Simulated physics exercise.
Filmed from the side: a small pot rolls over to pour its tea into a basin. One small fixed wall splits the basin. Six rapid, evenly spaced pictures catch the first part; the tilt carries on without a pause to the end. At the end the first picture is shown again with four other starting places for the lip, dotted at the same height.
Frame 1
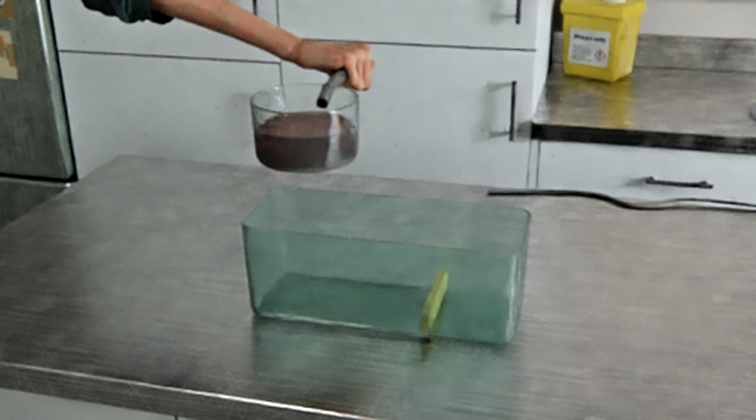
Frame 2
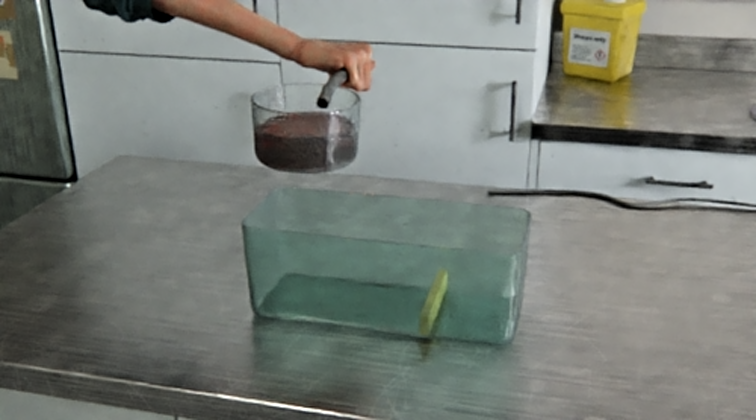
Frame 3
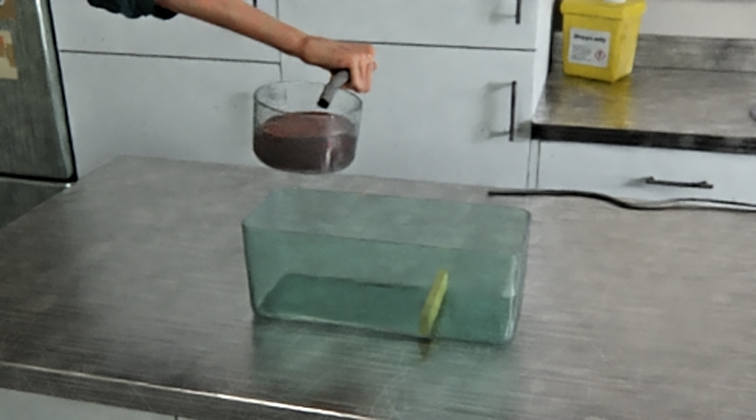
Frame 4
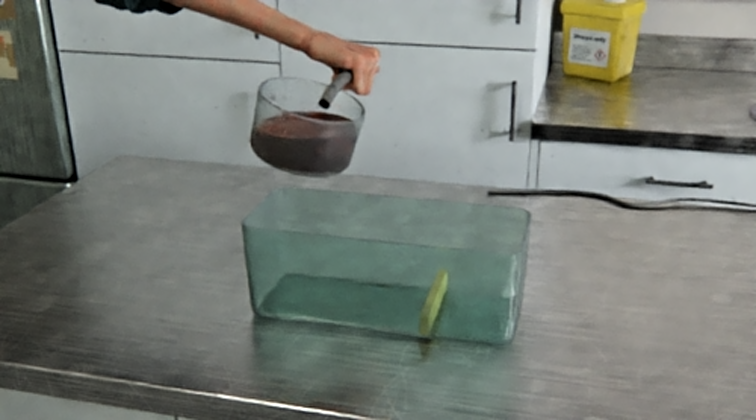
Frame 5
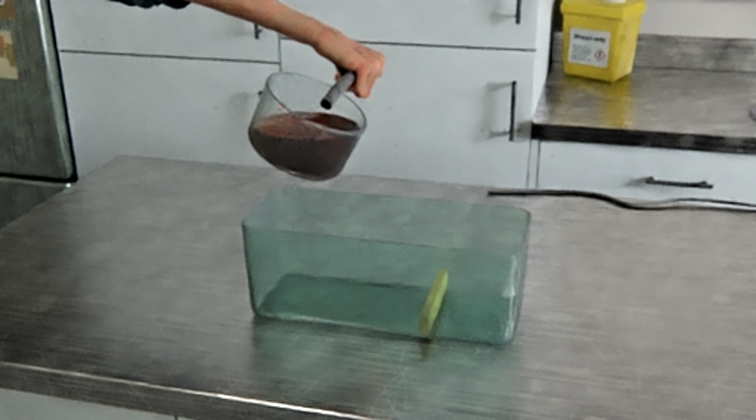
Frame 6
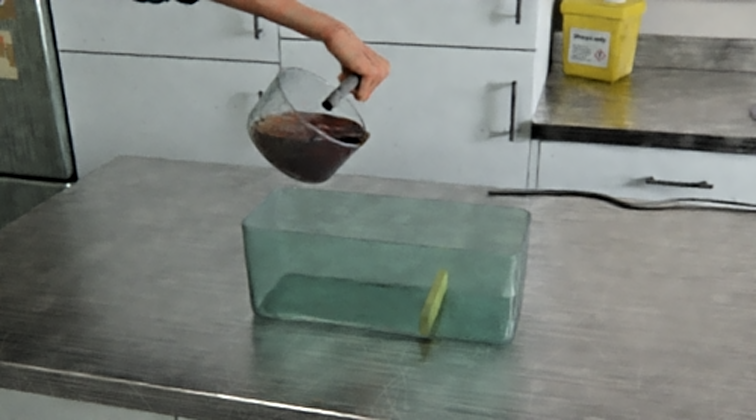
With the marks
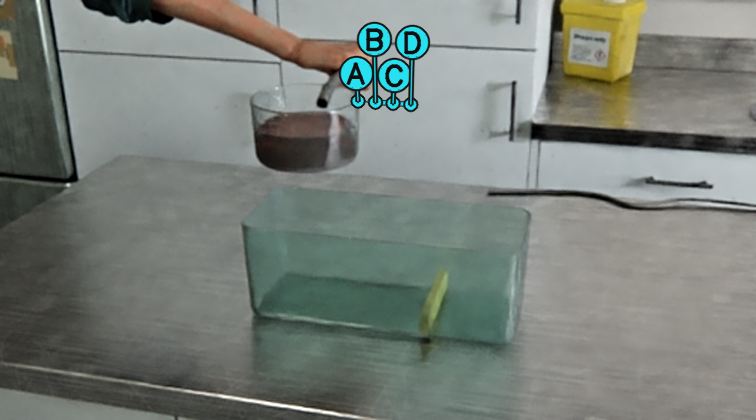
A hand holds a glass pot of dark tea above a clear basin and tilts it.
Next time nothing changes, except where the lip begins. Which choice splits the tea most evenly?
Best: C.
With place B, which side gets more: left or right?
More ends on the left.
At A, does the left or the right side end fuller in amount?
More ends on the left.
On the marked copy, A at (358, 101); B at (375, 102); C at (393, 103); D at (410, 104).
For place A, about 91 % ends left of the wall and 9 % right of it.
For place B, about 78 % ends left of the wall and 21 % right of it.
For place C, about 50 % ends left of the wall and 50 % right of it.
For place D, about 34 % ends left of the wall and 66 % right of it.
